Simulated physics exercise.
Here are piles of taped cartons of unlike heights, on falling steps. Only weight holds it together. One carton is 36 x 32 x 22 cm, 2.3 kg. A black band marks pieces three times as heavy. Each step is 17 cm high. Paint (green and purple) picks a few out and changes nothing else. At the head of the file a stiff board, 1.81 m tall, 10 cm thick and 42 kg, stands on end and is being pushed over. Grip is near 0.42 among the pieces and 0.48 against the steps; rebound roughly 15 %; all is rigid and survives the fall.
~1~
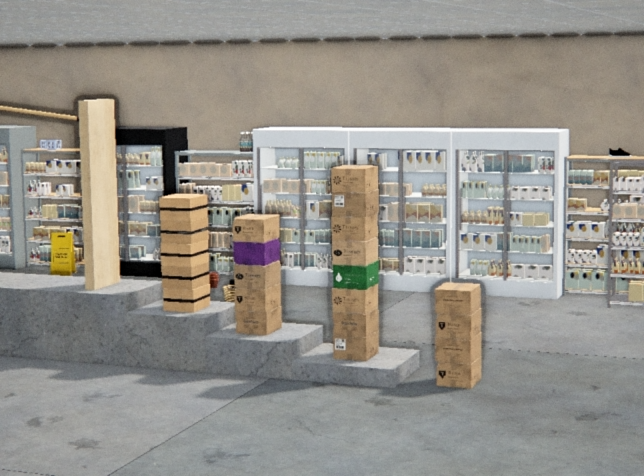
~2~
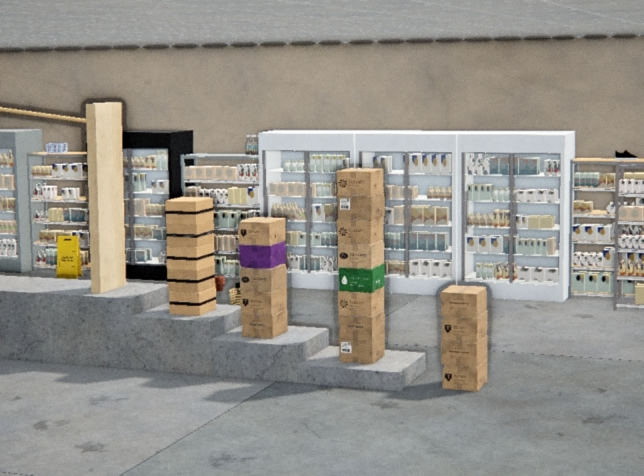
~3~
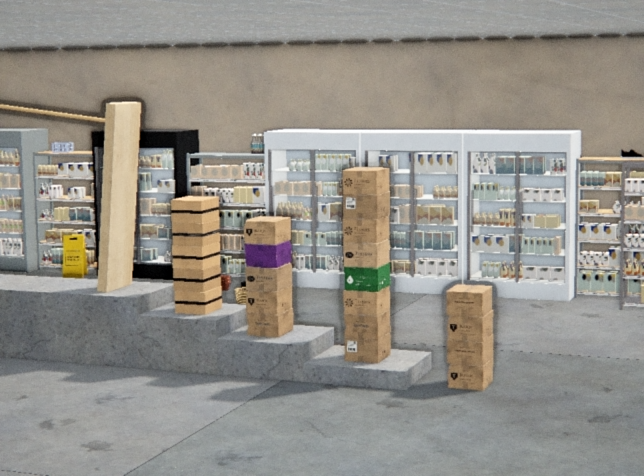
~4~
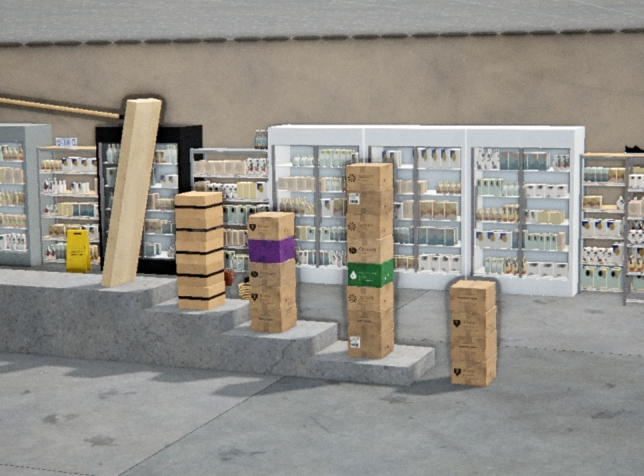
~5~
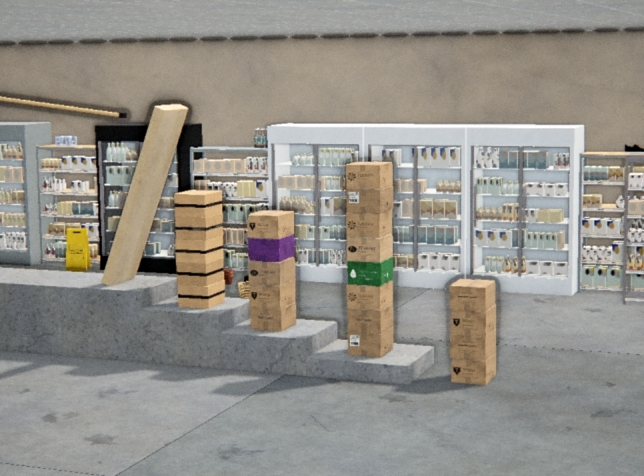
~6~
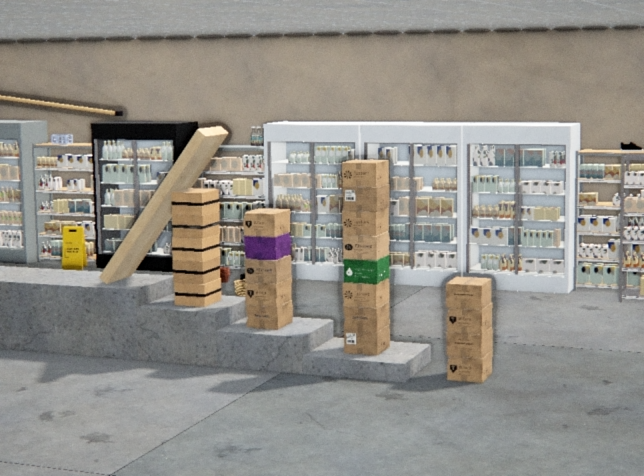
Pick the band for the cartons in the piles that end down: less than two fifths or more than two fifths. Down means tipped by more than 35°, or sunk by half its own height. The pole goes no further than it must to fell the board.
Over two fifths of them.
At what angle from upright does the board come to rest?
About 80°.
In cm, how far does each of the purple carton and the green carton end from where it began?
Moved: Purple 130, green 130.
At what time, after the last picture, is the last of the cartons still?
At about 3.5 s.
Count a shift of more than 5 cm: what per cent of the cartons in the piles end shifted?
It is 95 per cent.
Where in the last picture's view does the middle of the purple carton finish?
Around (396, 300).
Then, 0.83 s on from the sixth picture, board 77° from upright; 10 of the 22 cartons down; purple carton tipped 43°, 15 cm lower; green carton displaced 17 mm.
Then, 1.71 s on from the sixth picture, board 80° from upright; 18 of the 22 cartons down; green carton tipped 42°, 44 cm lower; purple carton tipped 37°, 40 cm lower.
Finally, board 80° from upright; 20 of the 22 cartons down; green carton on its side; purple carton tipped 59°, 44 cm lower. That is 91 per cent. Seen by the last camera, middles, green carton near (495, 334), purple carton near (396, 300).
